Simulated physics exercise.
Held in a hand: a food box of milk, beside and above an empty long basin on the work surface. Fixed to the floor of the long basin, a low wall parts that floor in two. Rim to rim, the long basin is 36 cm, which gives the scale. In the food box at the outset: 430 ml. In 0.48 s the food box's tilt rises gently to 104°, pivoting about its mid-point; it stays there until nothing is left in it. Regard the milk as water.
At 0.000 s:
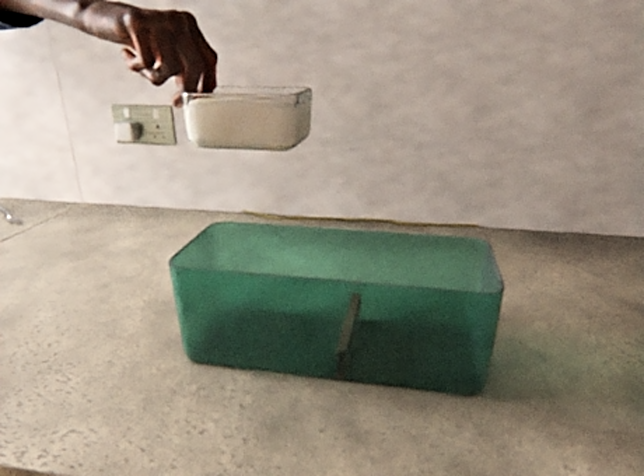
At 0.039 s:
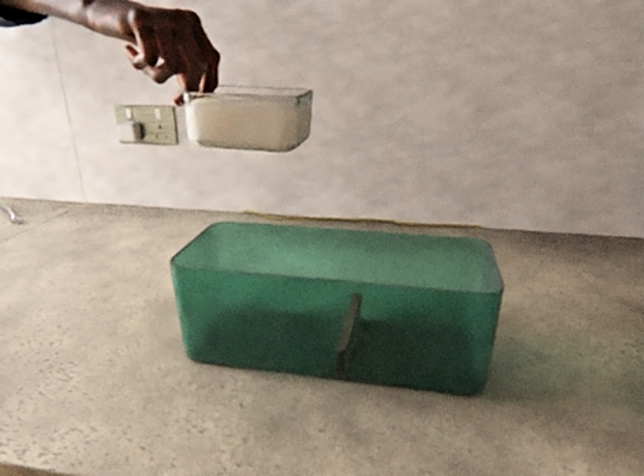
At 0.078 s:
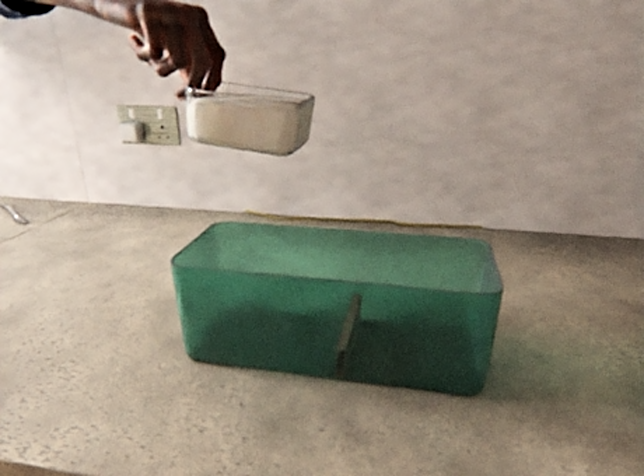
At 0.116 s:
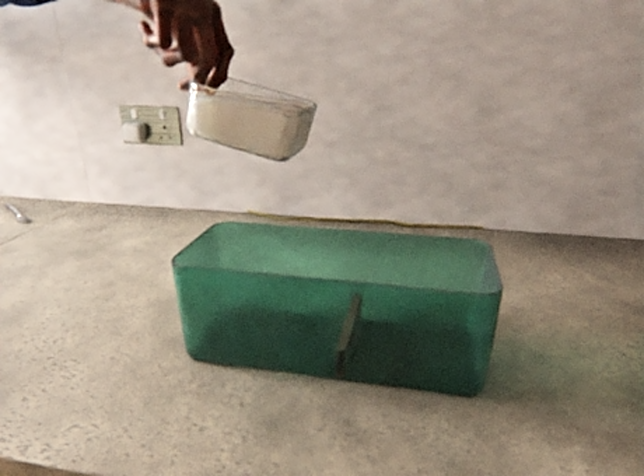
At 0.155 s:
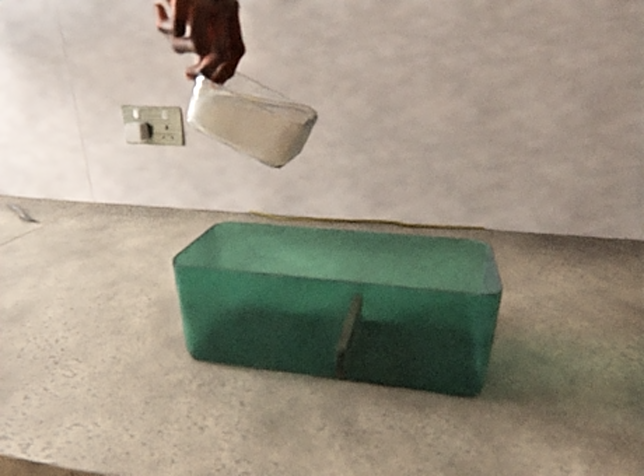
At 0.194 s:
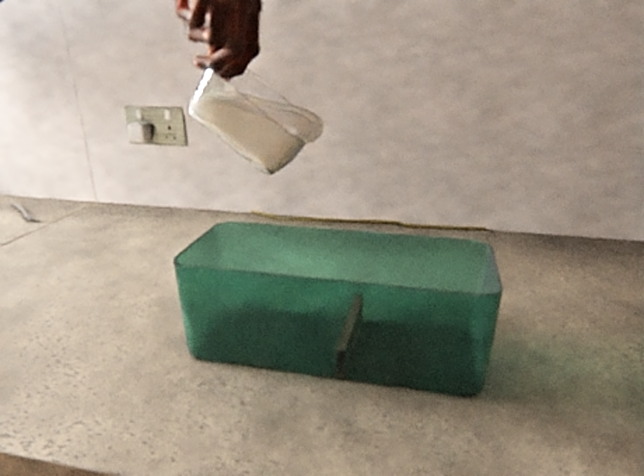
A hand gradually tilts a clear container of white liquid rightward above a green basin.
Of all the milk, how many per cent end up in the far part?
Roughly 61 per cent.
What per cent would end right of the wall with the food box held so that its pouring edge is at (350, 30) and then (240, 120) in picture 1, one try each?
Result: 75 per cent, then 10 per cent.
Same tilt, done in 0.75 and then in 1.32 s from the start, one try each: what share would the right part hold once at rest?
About 70 %, then about 70 %.
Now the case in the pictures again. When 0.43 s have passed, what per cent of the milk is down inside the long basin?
I'd put it near 40 percent.
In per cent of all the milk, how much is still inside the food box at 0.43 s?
10 %.
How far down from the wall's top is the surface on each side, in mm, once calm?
On the left it's about 30 mm; on the right, about 24 mm.
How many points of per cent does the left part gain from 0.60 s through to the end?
10 %.
Then, 0.43 s in, the tilt is 101° and 10 per cent is still to pour, 8 is left of the wall and 32 right of it.
Then, 0.60 s in, the tilt is 104° and 2 per cent is still to pour, 28 is left of the wall and 66 right of it.
Then, 0.78 s in, the tilt is 104° and 0 per cent is still to pour, 37 is left of the wall and 61 right of it.
Then, 0.98 s in, the tilt is 104° and 0 per cent is still to pour, 38 is left of the wall and 61 right of it.
Finally, 38 per cent lies left of the wall, 61 right of it and 1 outside.
